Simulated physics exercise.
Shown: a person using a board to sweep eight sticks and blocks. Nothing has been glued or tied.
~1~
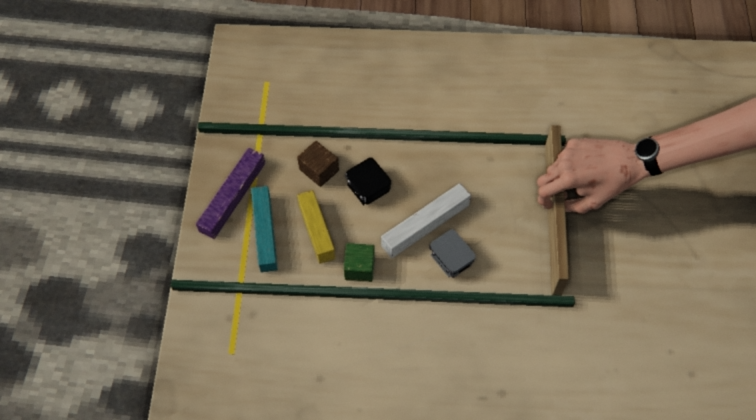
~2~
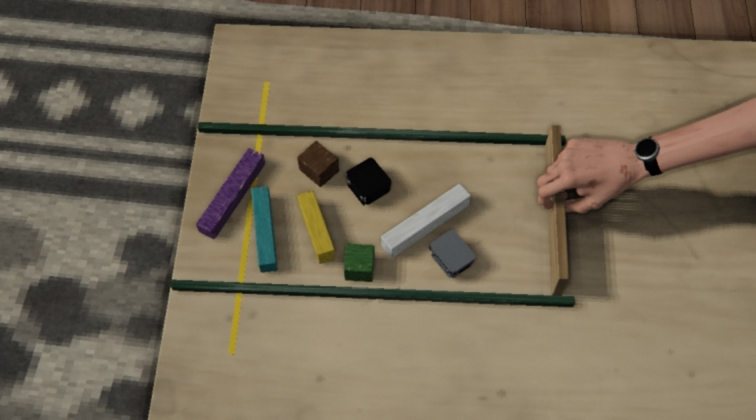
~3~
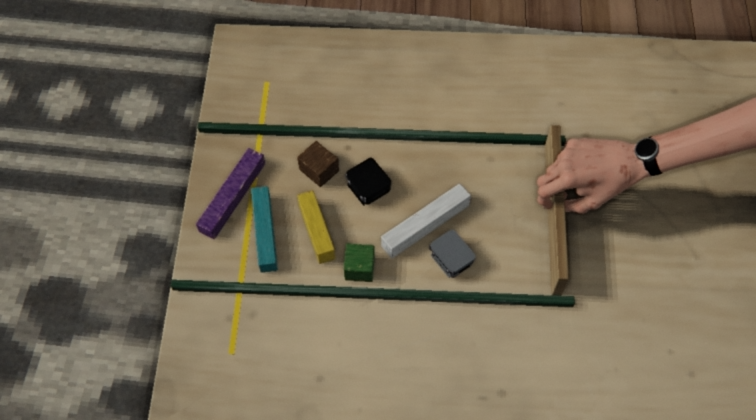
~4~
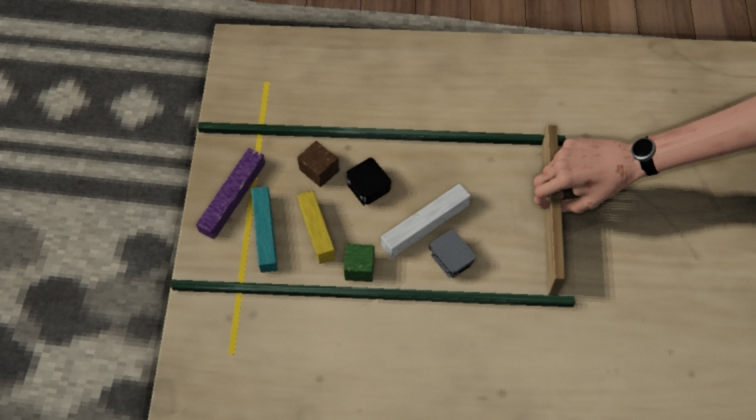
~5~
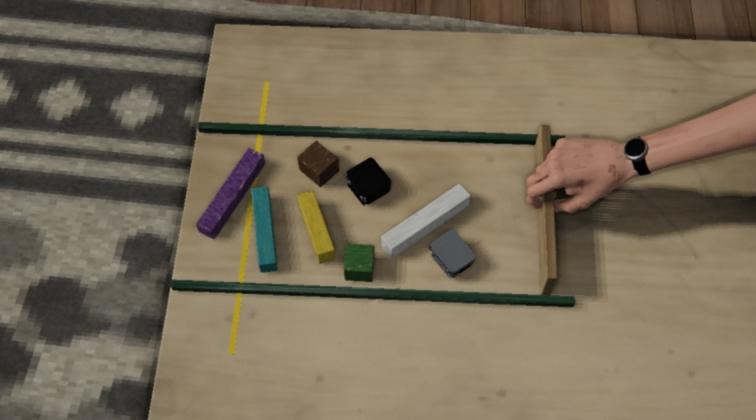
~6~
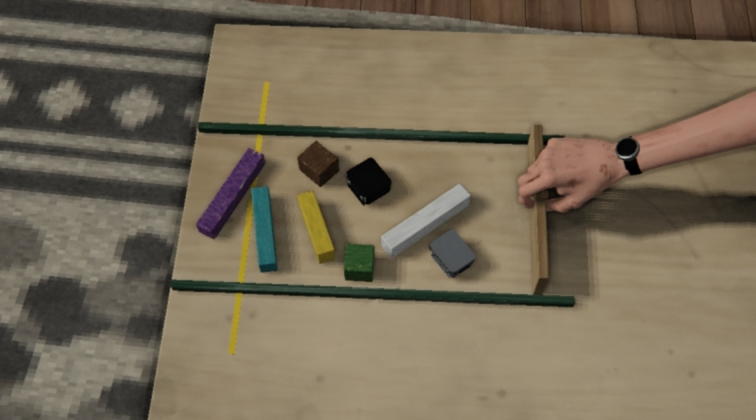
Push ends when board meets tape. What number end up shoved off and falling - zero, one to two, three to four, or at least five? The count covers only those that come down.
Falls come to a total of one or two.
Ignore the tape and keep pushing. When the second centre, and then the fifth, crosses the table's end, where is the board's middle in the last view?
At (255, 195) for the second, at (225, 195) for the fifth.
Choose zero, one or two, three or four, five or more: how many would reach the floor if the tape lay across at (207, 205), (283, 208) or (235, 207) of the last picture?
Tape by tape, the falls would be 5 or more, then none at all, then three or four.
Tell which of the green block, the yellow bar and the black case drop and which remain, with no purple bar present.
The green block stays put; the yellow bar stays put; the black case stays put.
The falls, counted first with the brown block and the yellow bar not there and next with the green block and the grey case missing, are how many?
The number is 1 for the first case and 0 for the second.
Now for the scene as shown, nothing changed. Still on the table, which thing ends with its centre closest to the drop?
The brown block is it.
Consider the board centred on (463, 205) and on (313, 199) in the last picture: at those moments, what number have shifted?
Tally: First 2; then 8.
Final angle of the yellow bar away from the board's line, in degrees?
Angle: Roughly 25 degrees.
Soon after, none off yet; purple bar at rest near (232, 193); turquoise bar at rest near (264, 229); brown block at rest near (318, 164).
In the end, the number that fall off is one or two; gone, turquoise bar and purple bar.
